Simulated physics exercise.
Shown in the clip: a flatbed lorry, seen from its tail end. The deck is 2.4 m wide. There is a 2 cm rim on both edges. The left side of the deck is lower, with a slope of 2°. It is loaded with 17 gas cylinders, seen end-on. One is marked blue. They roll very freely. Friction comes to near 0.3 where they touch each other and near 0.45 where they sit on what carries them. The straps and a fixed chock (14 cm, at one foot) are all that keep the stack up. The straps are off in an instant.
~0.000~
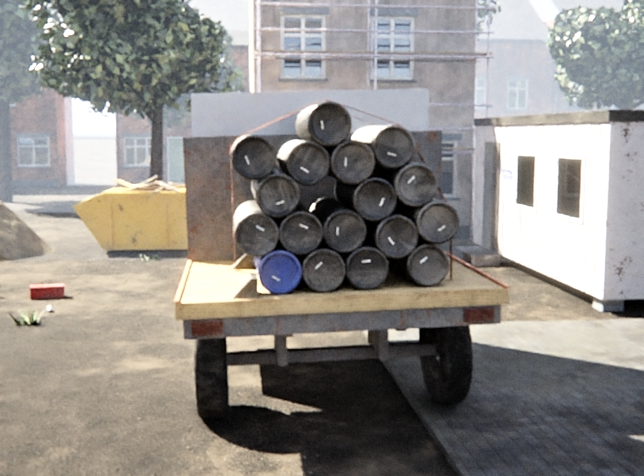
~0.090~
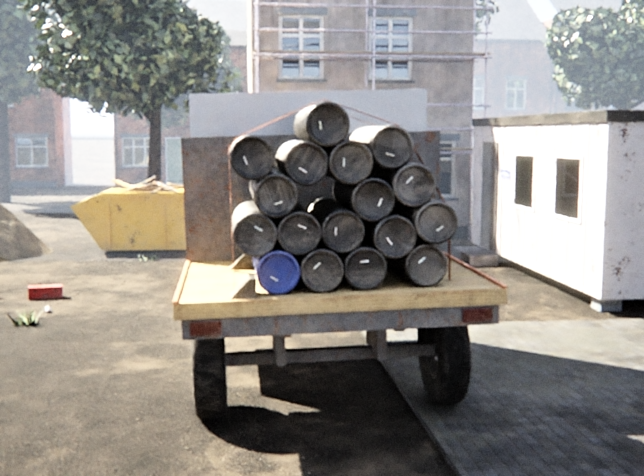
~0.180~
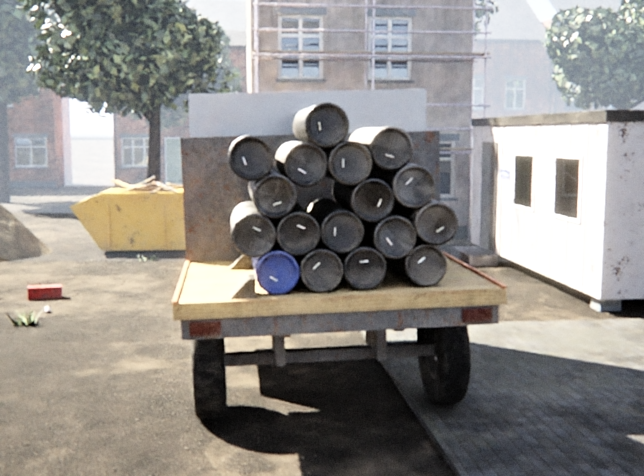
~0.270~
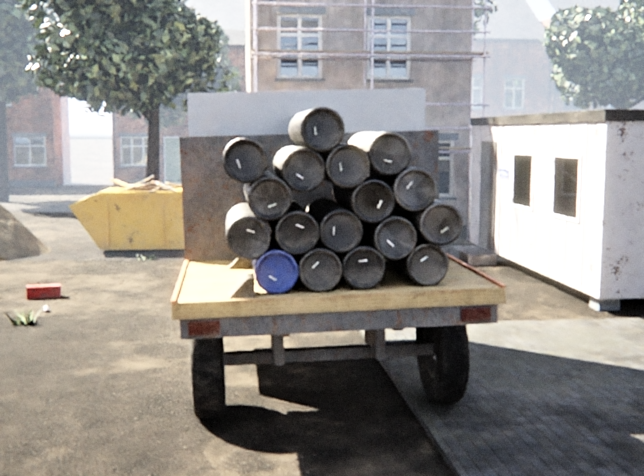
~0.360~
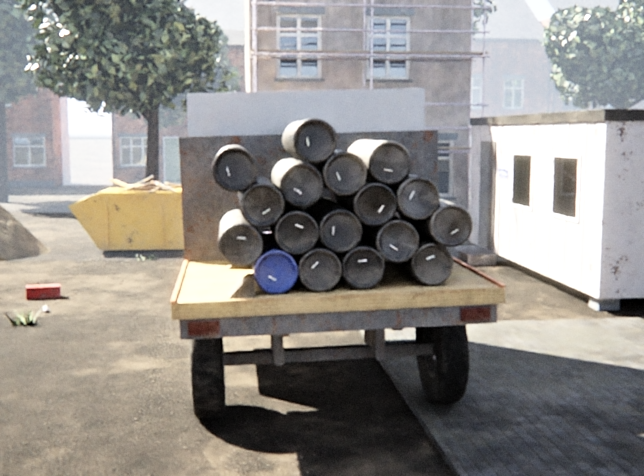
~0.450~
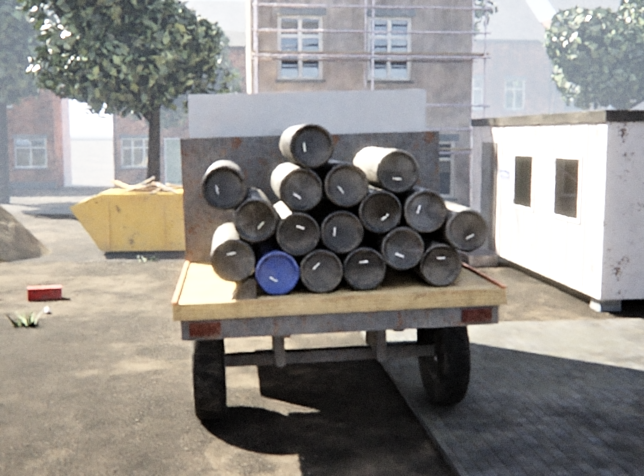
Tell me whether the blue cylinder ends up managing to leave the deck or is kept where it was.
It is kept where it was.
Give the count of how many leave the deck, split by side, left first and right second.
Count by side - left 4, right 2.
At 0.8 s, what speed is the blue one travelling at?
Around 0.0 m/s.
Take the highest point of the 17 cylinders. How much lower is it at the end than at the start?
Some 50 centimetres.
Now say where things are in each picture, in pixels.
Blue (280, 272); straps tight; chock at (254, 287); the deck slopes 2° down to the left; 4 of the 17 lie on the deck itself, in the first picture.
Blue (278, 273); straps on, in the second picture.
Blue (278, 273); straps gone, in the third picture.
Blue (277, 272); no straps, in the fourth picture.
Blue (276, 272); no straps, in the fifth picture.
Blue (277, 273); straps gone; chock at (251, 288), in the sixth picture.
Then, 0.8 s in, blue is on the deck, 75 cm from the left edge; 2 of 17 are off.
In the end (5.0 s), blue is on the deck, 75 cm from the left edge; 6 of 17 are off.
